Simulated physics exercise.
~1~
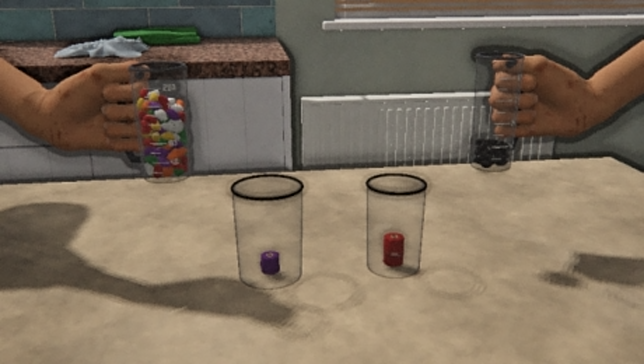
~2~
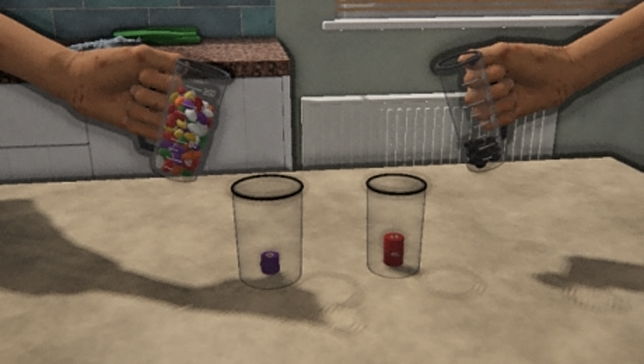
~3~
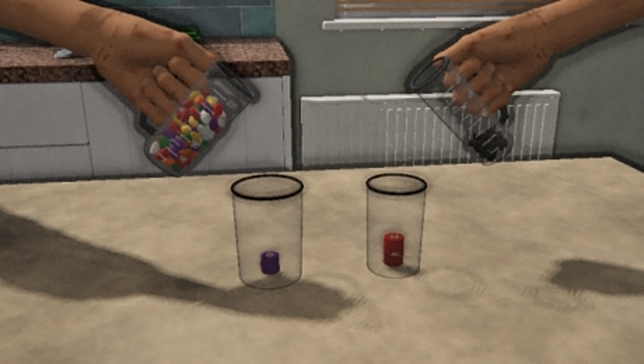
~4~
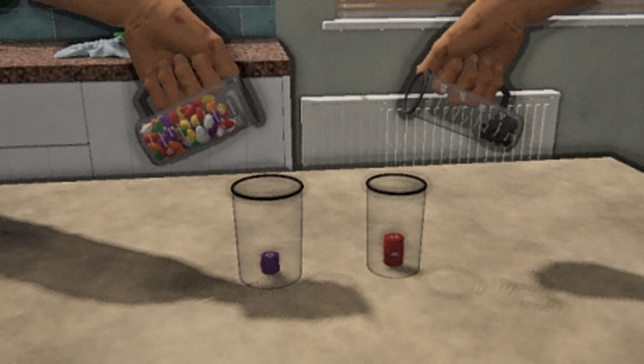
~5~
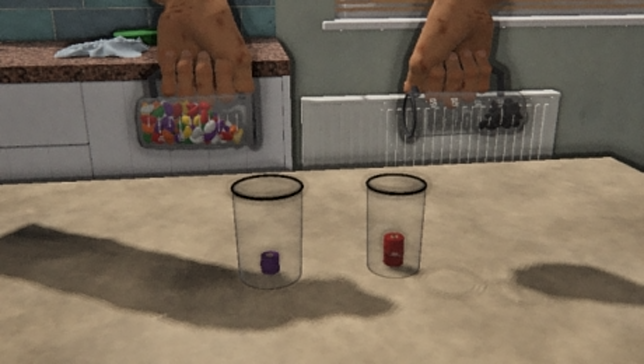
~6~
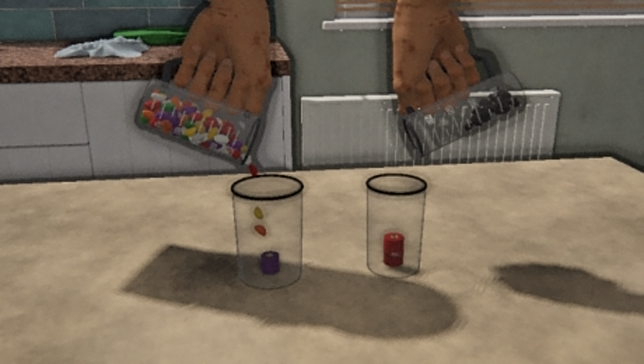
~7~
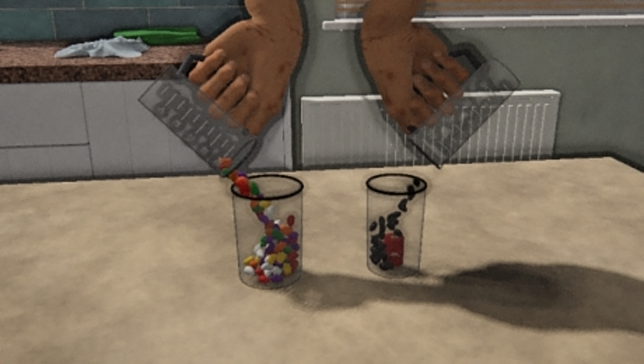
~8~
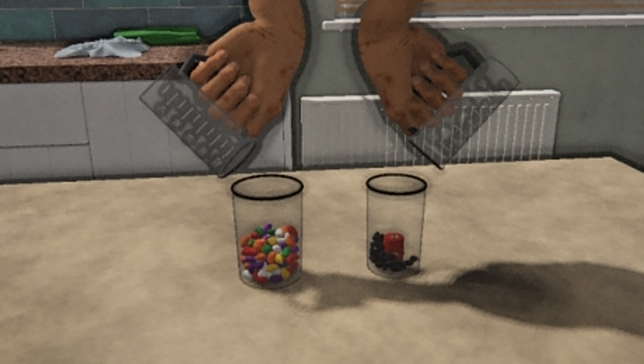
In this clip, two hands tip clear cups over two glasses, emptying colourful candy-like pieces into the left and dark pieces into the right, the left pouring first. The small purple object ends up covered, while the red one still shows above the dark pieces.
